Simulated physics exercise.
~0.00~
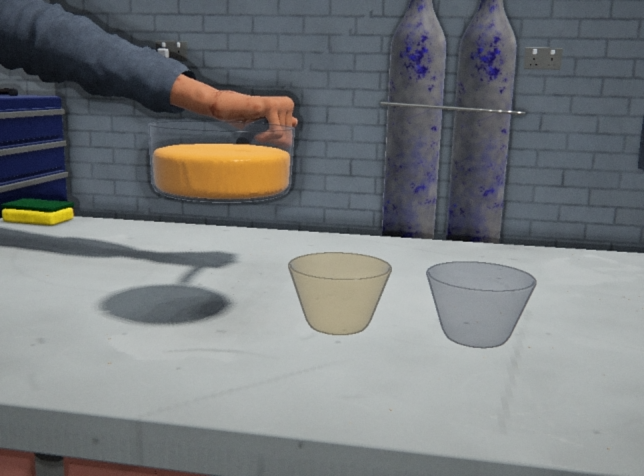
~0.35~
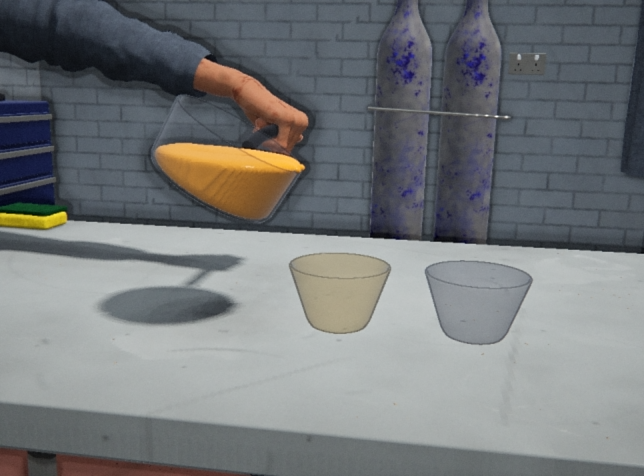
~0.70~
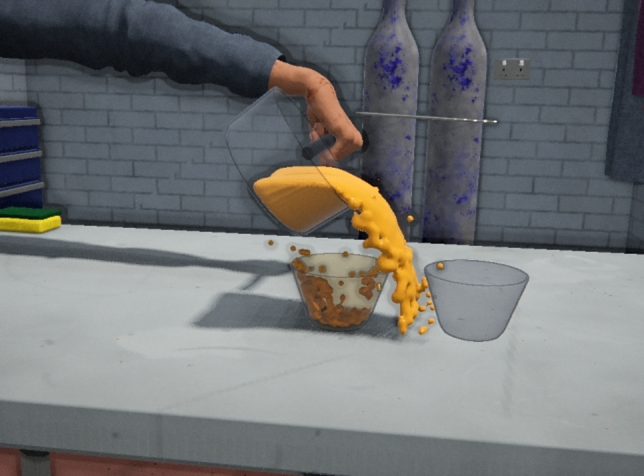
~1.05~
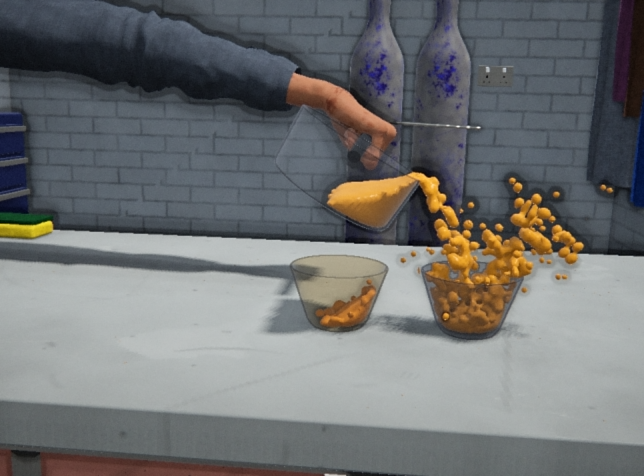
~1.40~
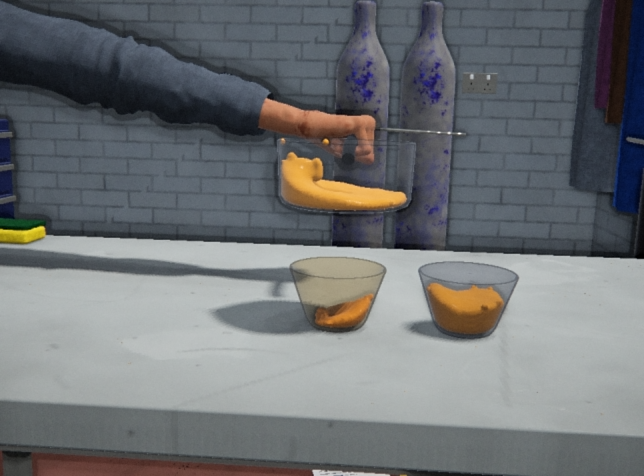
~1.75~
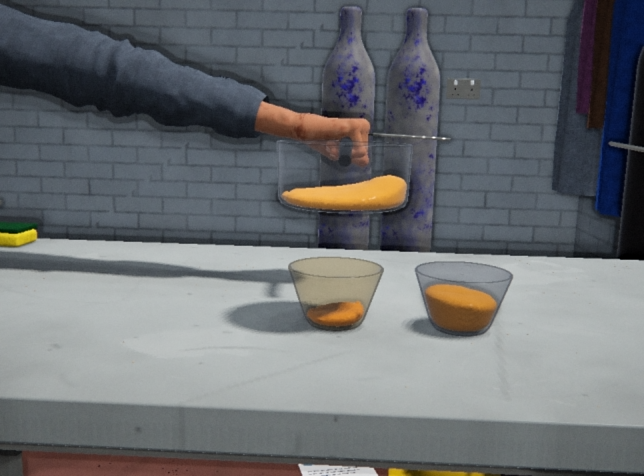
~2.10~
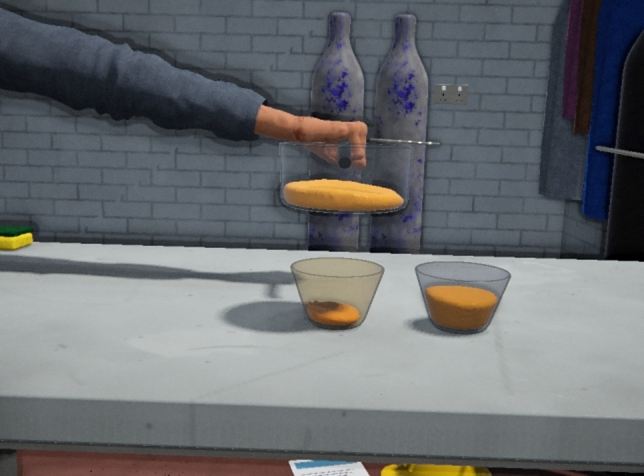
The clip opens on a hand holding a clear, round pan of orange juice above a pale table, to the left of two empty wide cups. The hand tips the pan to the right while moving it across, and juice pours over the rim. The stream splashes into the left cup and also falls near the gap between the cups. As the pan travels onward, juice lands in the right cup, scattering droplets around it. The hand then levels the pan and holds it still, with some juice left inside. Finally, the left cup holds a little juice and the right cup noticeably more.
